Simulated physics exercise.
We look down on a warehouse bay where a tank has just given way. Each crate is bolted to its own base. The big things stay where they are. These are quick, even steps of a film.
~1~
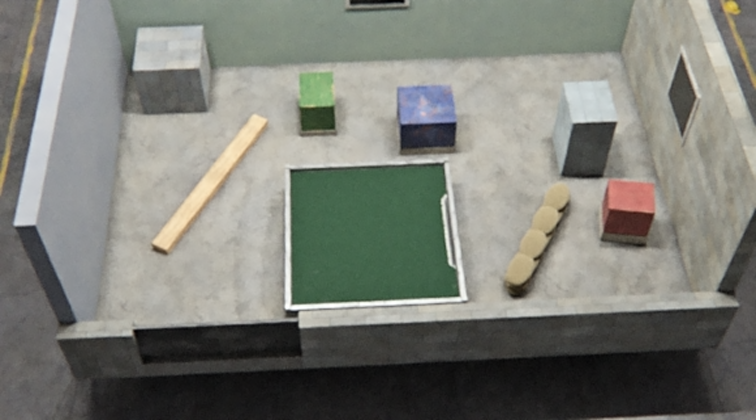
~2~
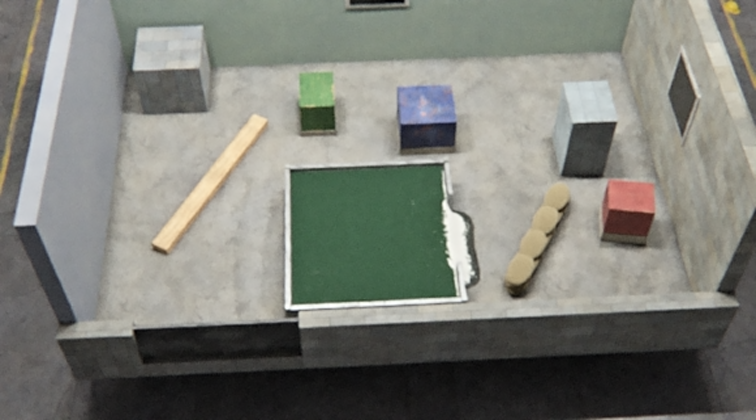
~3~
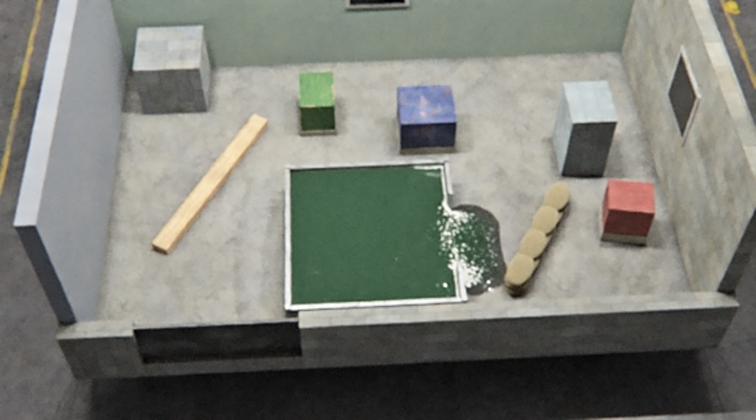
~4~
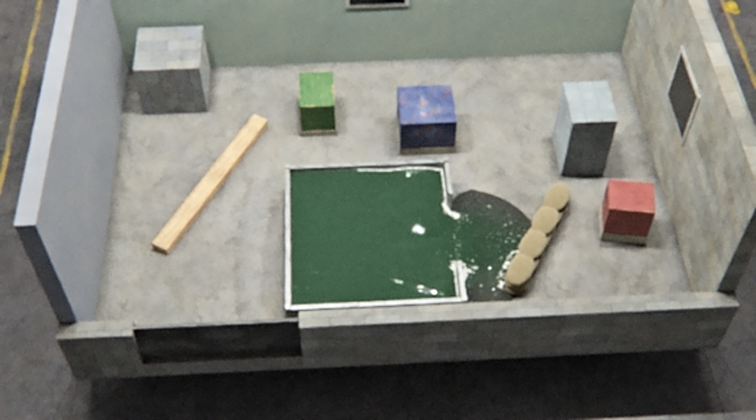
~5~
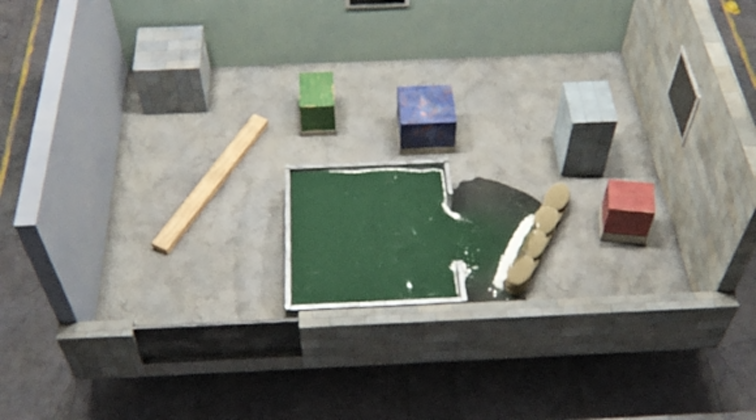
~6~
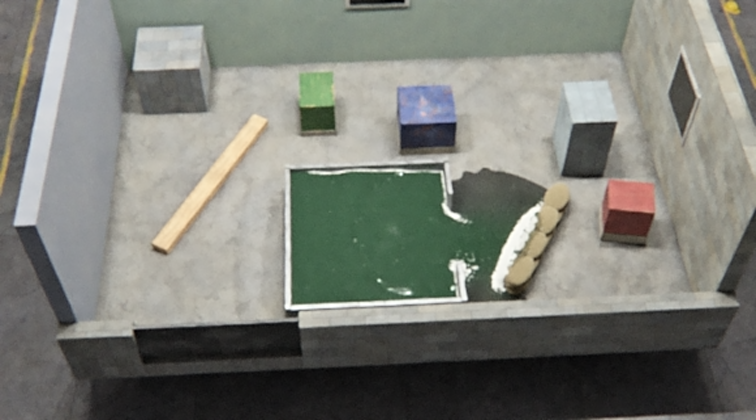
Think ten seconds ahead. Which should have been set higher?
In the end: The red crate keeps dry; the blue crate keeps dry; the green crate keeps dry.
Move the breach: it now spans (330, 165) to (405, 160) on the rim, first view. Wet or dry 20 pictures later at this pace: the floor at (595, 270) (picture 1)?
At that place: Dry.
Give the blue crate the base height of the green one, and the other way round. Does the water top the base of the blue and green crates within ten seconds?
In short: The blue one escapes it; the green one stays dry.
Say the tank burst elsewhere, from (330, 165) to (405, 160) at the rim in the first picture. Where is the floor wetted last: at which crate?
Last comes the red one.
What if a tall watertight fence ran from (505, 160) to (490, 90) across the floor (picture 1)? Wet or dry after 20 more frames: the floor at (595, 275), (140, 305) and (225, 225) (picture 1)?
In turn: Flooded, no water, clear.
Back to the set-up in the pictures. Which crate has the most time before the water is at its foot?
It is the green-painted one.
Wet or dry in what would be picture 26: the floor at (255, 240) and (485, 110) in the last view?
In turn: Free of water, covered.
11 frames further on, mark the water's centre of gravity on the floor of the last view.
Roughly at (419, 236).
A moment on, water covers 10 % of the floor; the red crate not reached, the blue crate not reached, the green crate not reached.
Next, water covers 25 % of the floor; the red crate not reached, the blue crate water round its plinth, the green crate not reached.
Then, water covers 45 % of the floor; the red crate water round its plinth, the blue crate water round its plinth, the green crate not reached.
Later, water covers 65 % of the floor; the red crate water round its plinth, the blue crate water round its plinth, the green crate water round its plinth.
In the end, water covers 85 % of the floor; the red crate stayed above the water, the blue crate stayed above the water, the green crate stayed above the water.
